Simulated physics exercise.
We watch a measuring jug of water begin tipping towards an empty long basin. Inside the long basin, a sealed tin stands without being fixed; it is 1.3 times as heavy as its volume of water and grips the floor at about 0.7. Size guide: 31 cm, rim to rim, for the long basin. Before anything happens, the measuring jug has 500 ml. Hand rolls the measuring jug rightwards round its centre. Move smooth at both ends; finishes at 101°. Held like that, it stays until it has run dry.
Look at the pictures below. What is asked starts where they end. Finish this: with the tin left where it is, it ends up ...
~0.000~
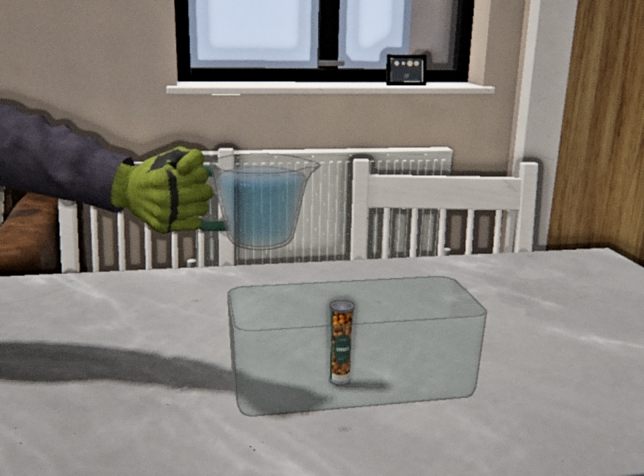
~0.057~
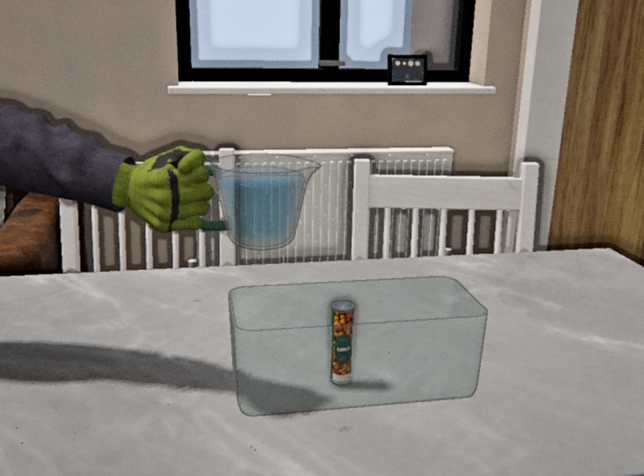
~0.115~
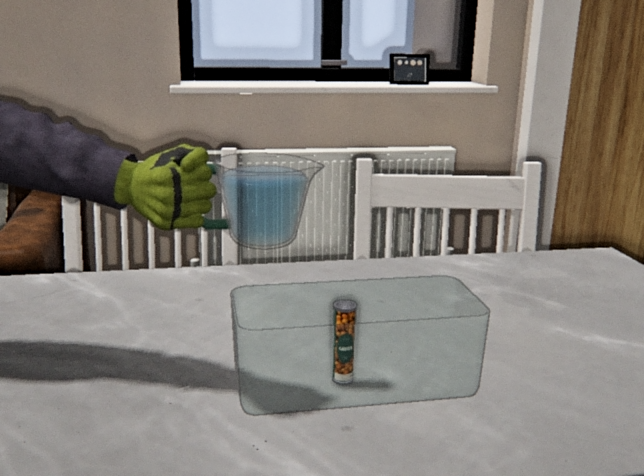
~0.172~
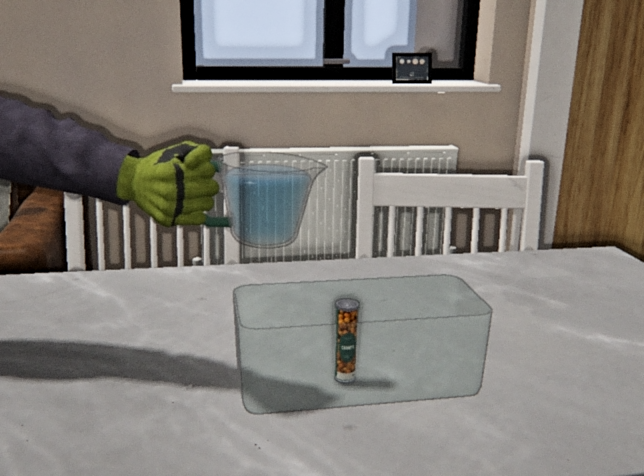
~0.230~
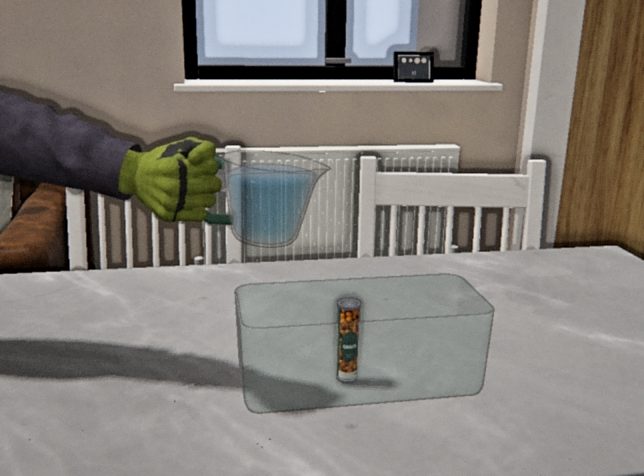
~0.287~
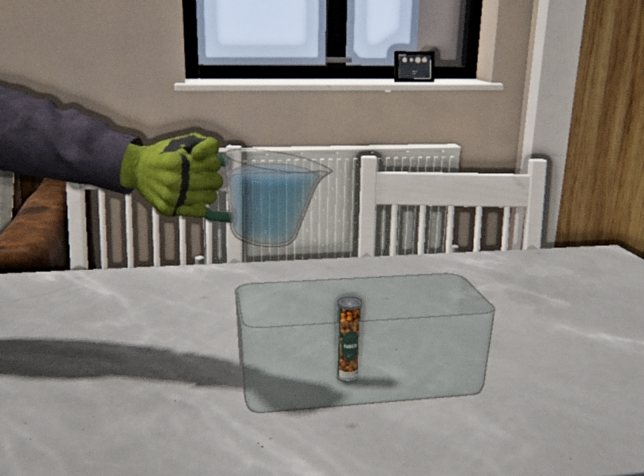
It ends up standing.
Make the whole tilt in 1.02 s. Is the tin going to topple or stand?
In that case the tin stays vertical.
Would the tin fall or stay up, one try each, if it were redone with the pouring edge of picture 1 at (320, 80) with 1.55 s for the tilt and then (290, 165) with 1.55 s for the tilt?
Try 1: Still standing; try 2: Tipped over.
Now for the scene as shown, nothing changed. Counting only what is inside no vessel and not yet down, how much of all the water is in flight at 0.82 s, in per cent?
Some 18 per cent.
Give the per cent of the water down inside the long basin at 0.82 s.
About 10 per cent.
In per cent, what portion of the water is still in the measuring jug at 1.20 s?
Share remaining: Approx. 16 %.
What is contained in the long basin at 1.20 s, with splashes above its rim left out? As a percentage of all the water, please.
Close to 72 in a hundred.
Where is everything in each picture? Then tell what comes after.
The first picture shows tilt 0°; pouring edge (321, 164); surface from (216, 176) to (305, 174); the long basin's rim runs from (231, 310) to (470, 296); the tin's top is at (342, 309).
The second picture shows tilt 0°; pouring edge (322, 164); surface from (217, 175) to (306, 174).
The third picture shows tilt 1°; pouring edge (325, 164); surface from (220, 175) to (308, 174).
The fourth picture shows tilt 3°; pouring edge (328, 165); surface from (222, 174) to (312, 172).
The fifth picture shows tilt 5°; pouring edge (331, 167); surface from (226, 173) to (315, 172).
The sixth picture shows tilt 8°; pouring edge (333, 169); surface from (228, 173) to (319, 172).
By 0.82 s the tilt is 55° and 71 per cent is still to pour; the tin stands where it began.
By 1.20 s the tilt is 89° and 15 per cent is still to pour; the tin stands where it began.
By 1.61 s the tilt is 101° and 0 per cent is still to pour; the tin stands where it began.
By 2.05 s the tilt is 101° and 0 per cent is still to pour; the tin stands where it began.
At rest the tin stands where it began.
